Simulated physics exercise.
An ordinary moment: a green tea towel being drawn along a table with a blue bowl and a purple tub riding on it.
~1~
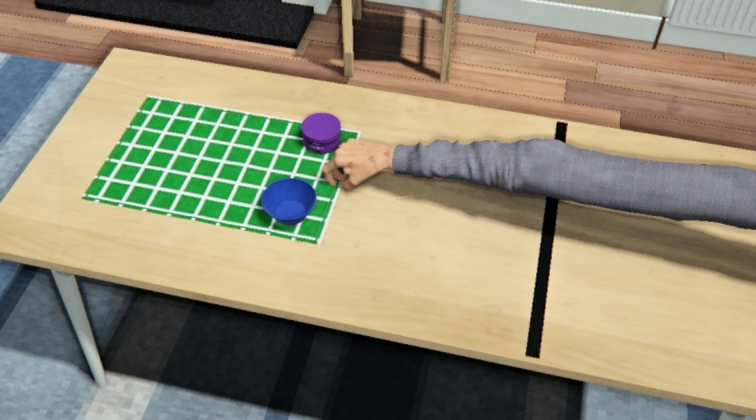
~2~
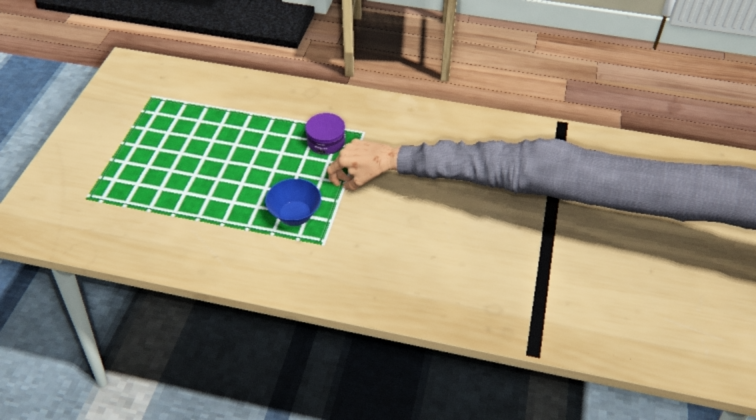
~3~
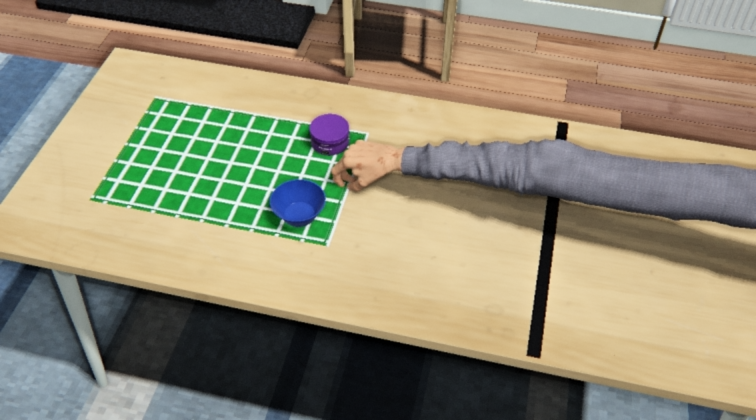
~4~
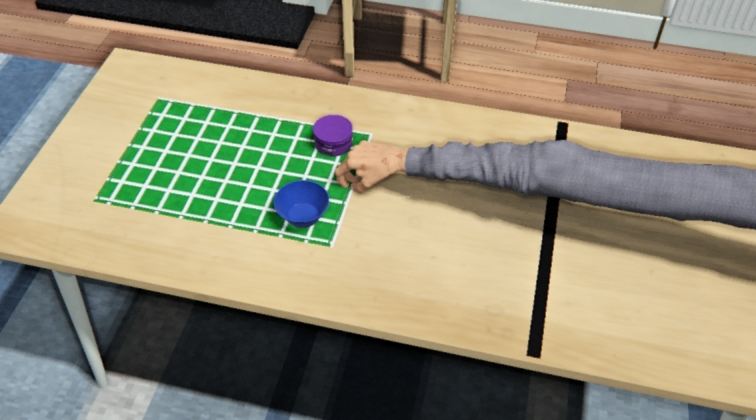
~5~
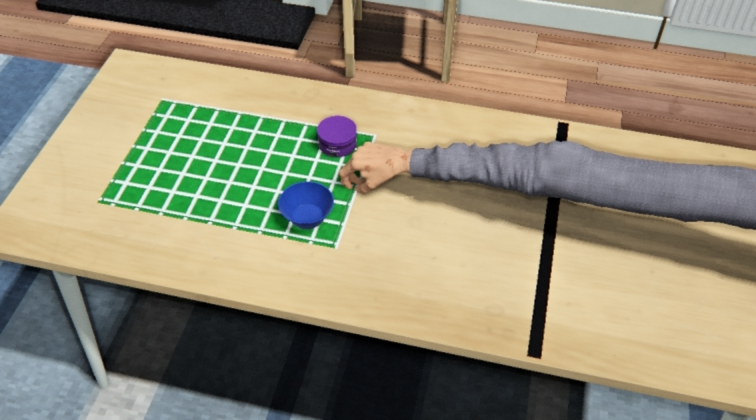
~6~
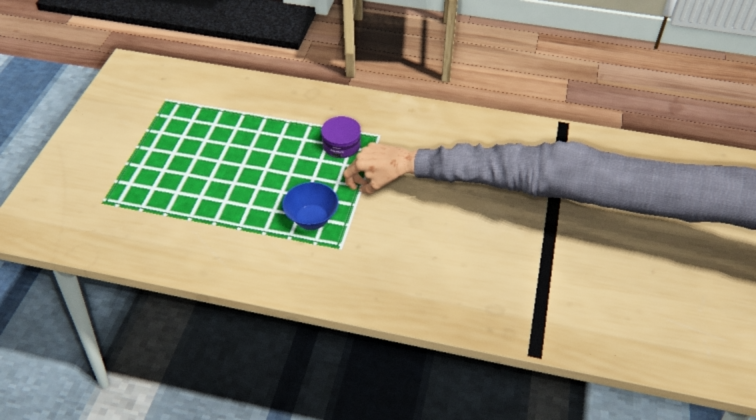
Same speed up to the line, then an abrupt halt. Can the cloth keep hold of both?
In the end the blue bowl stays on the cloth; the purple tub remains aboard.
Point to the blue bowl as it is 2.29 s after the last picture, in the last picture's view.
Close to (498, 245).
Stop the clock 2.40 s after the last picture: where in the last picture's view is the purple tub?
By then it is at (520, 168).
Then, 2.29 s on from there, hem at the tape; blue bowl on the cloth near (498, 245); purple tub on the cloth near (514, 167).
Then, 2.40 s on from there, hem at the tape; blue bowl on the cloth near (504, 246); purple tub on the cloth near (520, 168).
In the end, hem at the tape; blue bowl on the cloth near (504, 246); purple tub on the cloth near (520, 168). The blue bowl remains aboard and the purple tub keeps its seat.
